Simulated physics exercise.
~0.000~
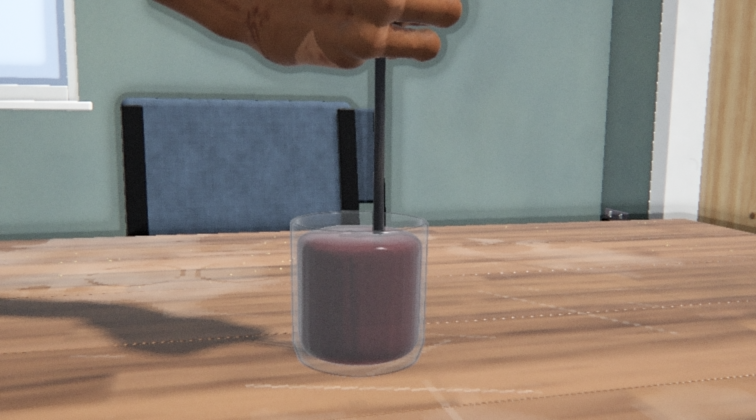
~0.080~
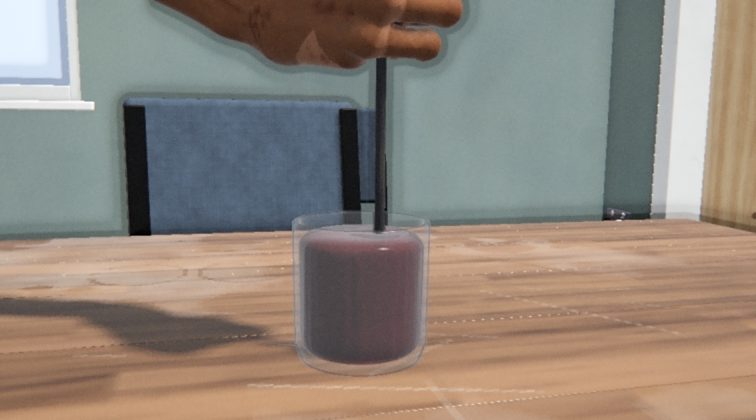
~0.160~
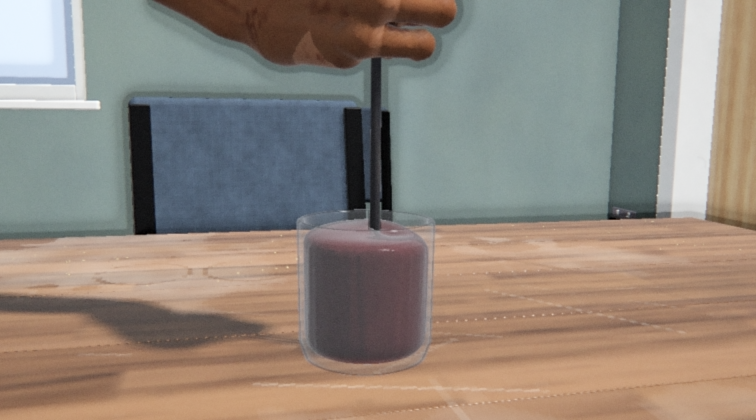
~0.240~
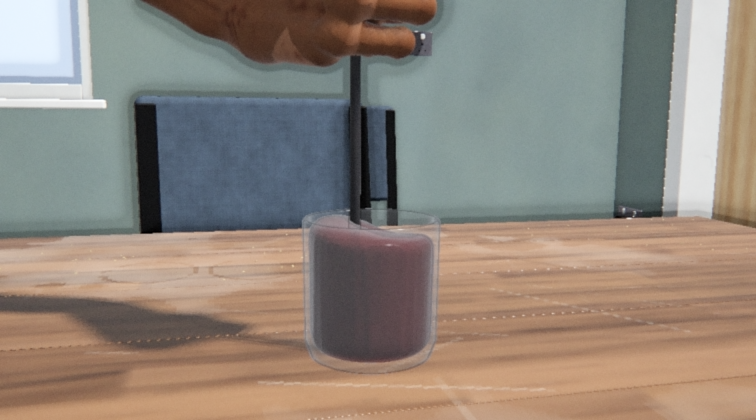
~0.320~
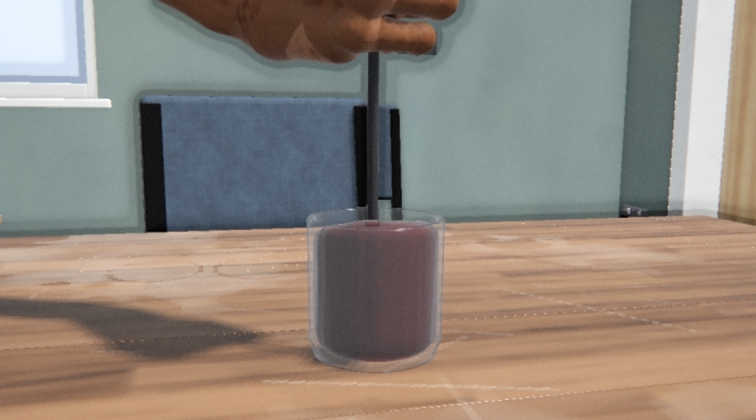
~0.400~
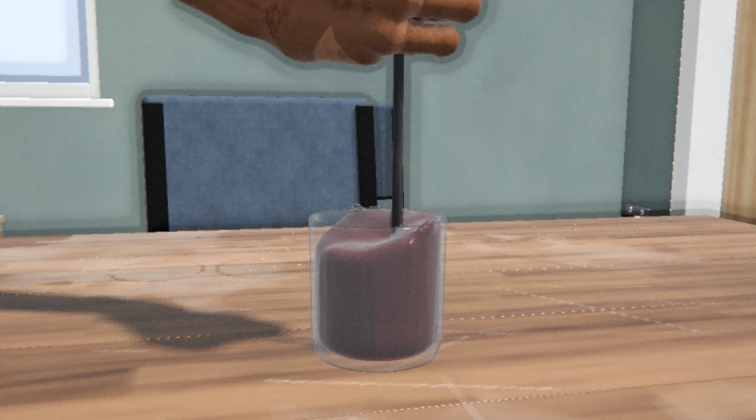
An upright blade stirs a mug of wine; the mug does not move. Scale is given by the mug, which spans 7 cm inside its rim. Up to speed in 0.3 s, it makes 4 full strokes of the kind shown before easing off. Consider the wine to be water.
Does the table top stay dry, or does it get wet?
It gets wet.
Then, 0.63 s in, 5 ml is over the rim.
Then, 0.87 s in, 9 ml is over the rim.
Then, 1.10 s in, 12 ml is over the rim.
Then, 1.33 s in, 13 ml is over the rim.
Finally, 13 ml is over the rim.
